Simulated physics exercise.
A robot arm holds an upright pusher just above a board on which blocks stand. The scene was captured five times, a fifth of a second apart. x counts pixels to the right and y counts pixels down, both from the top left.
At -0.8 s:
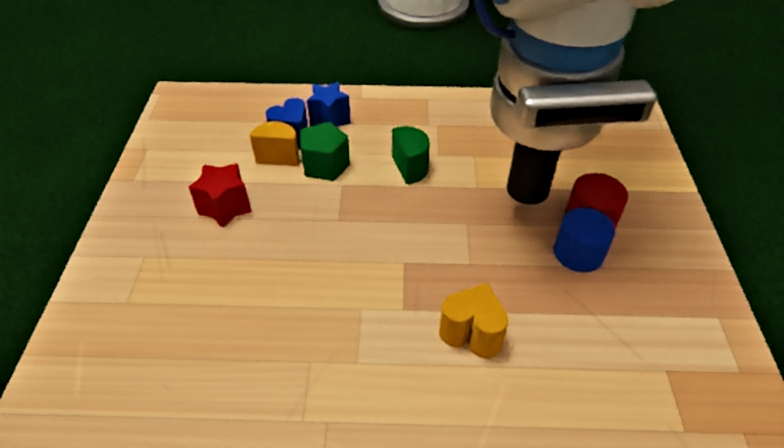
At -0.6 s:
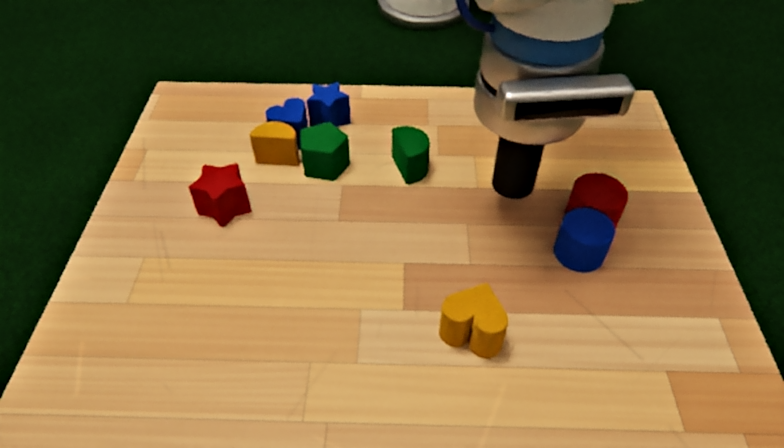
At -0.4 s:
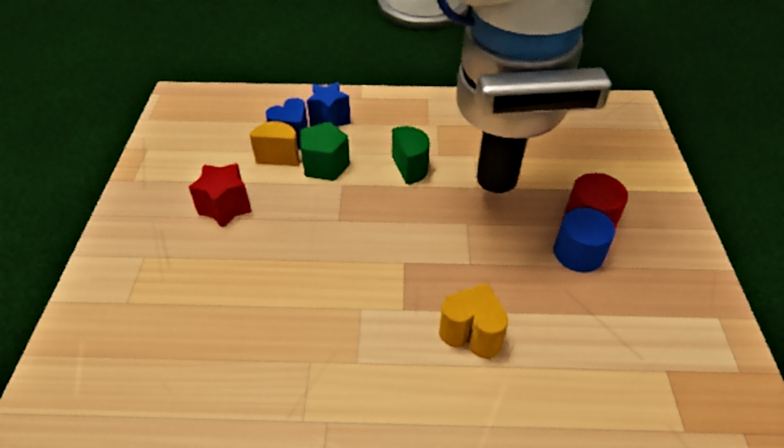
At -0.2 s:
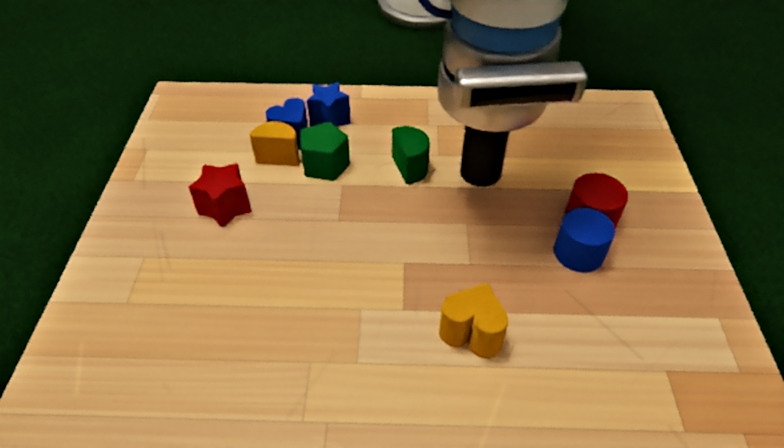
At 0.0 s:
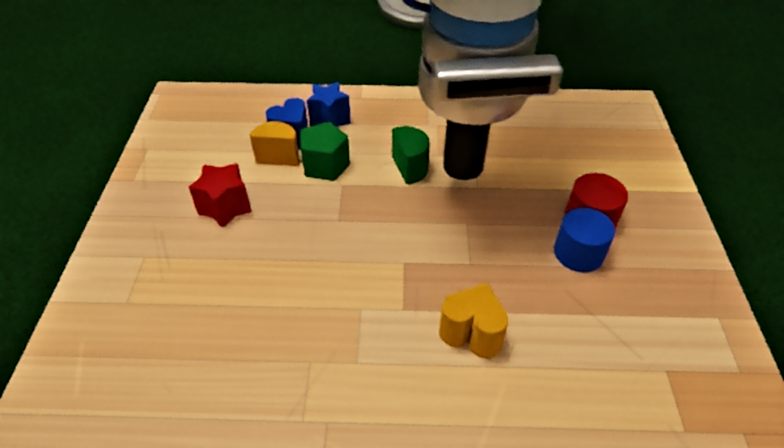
A robot arm with a black upright pusher reaches in from the top over a pale wooden board on a green surface, seen from above at an angle. Blue, yellow and green blocks cluster at upper left near a red star, a green D-shaped block stands at upper centre, red and blue blocks at right, and a yellow heart below. The pusher glides steadily left and slightly away, touching nothing, while the blocks and view stay still.
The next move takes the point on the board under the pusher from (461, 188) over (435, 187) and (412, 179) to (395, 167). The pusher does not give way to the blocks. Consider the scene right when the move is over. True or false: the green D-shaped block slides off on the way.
That statement is not accurate.
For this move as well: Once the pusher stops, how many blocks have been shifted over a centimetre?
The answer is a single block.
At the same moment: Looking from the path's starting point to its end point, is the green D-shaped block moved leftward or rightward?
It will end up to the right.
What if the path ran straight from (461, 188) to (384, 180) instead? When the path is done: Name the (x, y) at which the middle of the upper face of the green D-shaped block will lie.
The middle of its upper face will lie at (381, 127).
On the path given first. Halfway along, pusher at (424, 163); green D-shaped block at (401, 133), turned 20° clockwise.
At the end, pusher at (395, 146); green pentagonal block in place; green D-shaped block at (383, 115), turned 50° clockwise.
